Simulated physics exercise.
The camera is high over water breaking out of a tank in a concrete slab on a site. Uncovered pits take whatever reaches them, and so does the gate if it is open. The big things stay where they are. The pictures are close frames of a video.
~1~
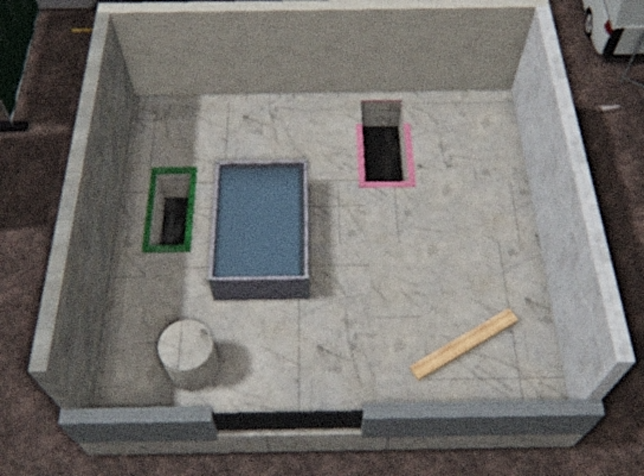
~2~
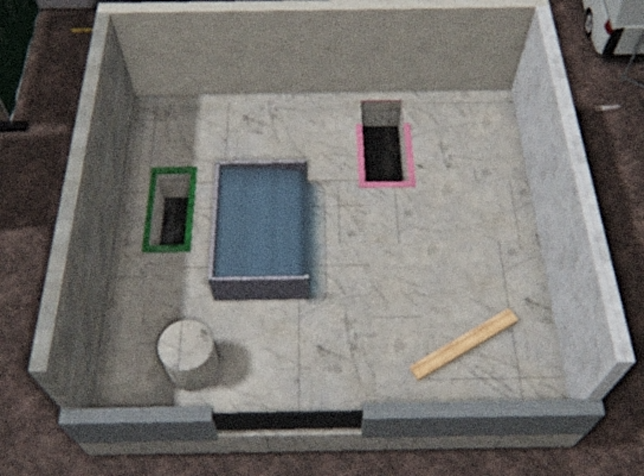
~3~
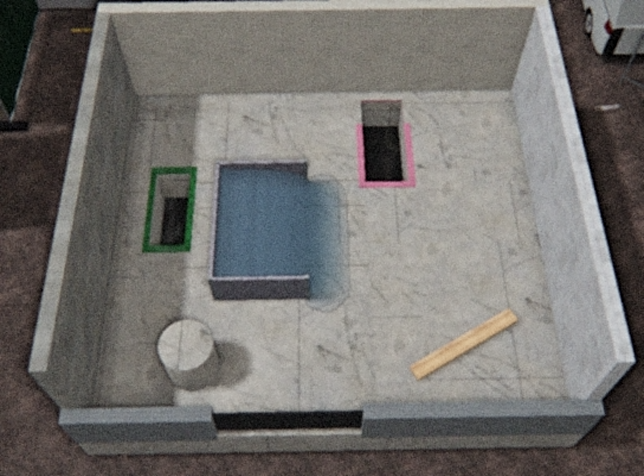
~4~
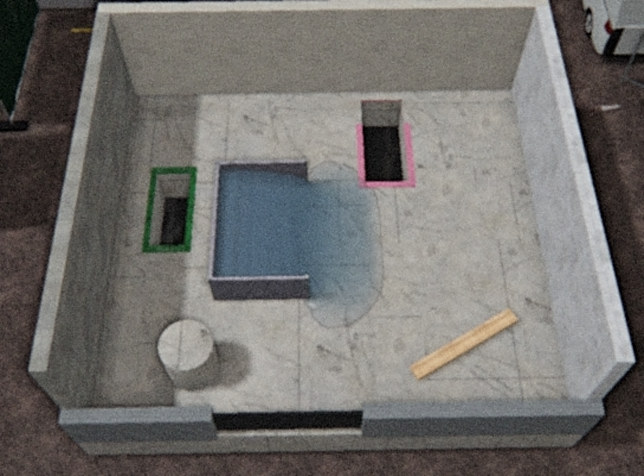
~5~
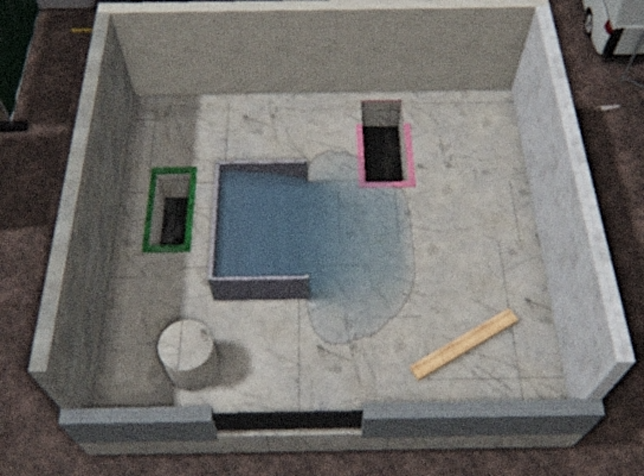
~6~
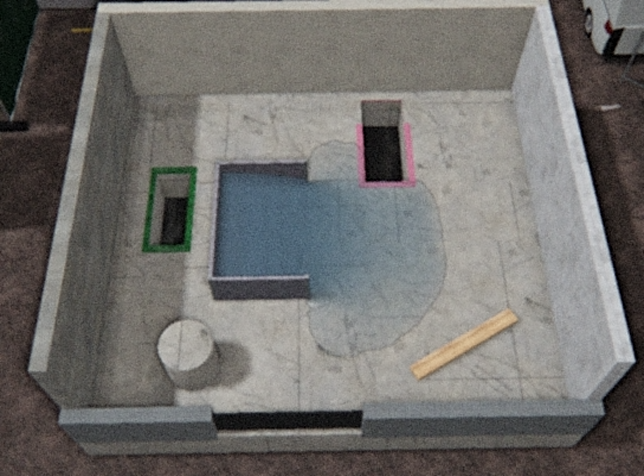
The clip opens on a raised tank of still blue water in a walled concrete slab, between green- and pink-edged openings. The tank's right side gives way, and water pours out and spreads rightward in a widening, rounded sheet, reaching the pink-edged opening and extending out beneath it toward the right.
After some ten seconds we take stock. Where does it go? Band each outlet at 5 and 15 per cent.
In the end: The gate takes not even 5 %; the pink pit takes above 15 %; the green pit takes not even 5 %.
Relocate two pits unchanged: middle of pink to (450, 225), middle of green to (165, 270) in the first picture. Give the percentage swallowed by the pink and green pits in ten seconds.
In per cent: Pink 60, green 0.
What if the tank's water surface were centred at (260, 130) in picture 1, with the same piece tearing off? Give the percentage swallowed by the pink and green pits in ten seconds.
In per cent: Pink 70, green 0.
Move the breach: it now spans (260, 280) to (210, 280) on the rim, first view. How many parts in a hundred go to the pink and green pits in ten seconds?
Per cent: Pink 2, green 4.
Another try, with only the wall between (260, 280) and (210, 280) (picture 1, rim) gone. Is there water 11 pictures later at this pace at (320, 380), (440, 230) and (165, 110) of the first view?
One after the other: Wet, dry, dry.
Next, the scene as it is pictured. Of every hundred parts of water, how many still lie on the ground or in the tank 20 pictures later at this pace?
Near 90 in a hundred.
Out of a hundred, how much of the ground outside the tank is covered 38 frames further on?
About 60 per cent.
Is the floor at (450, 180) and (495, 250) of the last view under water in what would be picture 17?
In turn: Flooded, wet.
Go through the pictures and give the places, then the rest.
In the first frame, still water in the tank at (260, 220).
In the second frame, the front is at (317, 299), out from the gap at (305, 233).
In the third frame, the front is at (335, 304), out from the gap at (305, 233).
In the fourth frame, water pours out at (305, 234) and has run to (359, 313).
In the fifth frame, water pours out at (305, 234) and has run to (380, 323).
In the sixth frame, the front is at (436, 287), out from the gap at (305, 234).
A moment on, water covers 30 % of the floor; the gate 0 %, the pink pit 4 %, the green pit 0 %.
Next, water covers 40 % of the floor; the gate 0 %, the pink pit 8 %, the green pit 0 %.
Then, water covers 45 % of the floor; the gate 0 %, the pink pit 11 %, the green pit 0 %.
Later, water covers 60 % of the floor; the gate 0 %, the pink pit 19 %, the green pit 0 %.
In the end, water covers 75 % of the floor; the gate 0 %, the pink pit 31 %, the green pit 0 %.
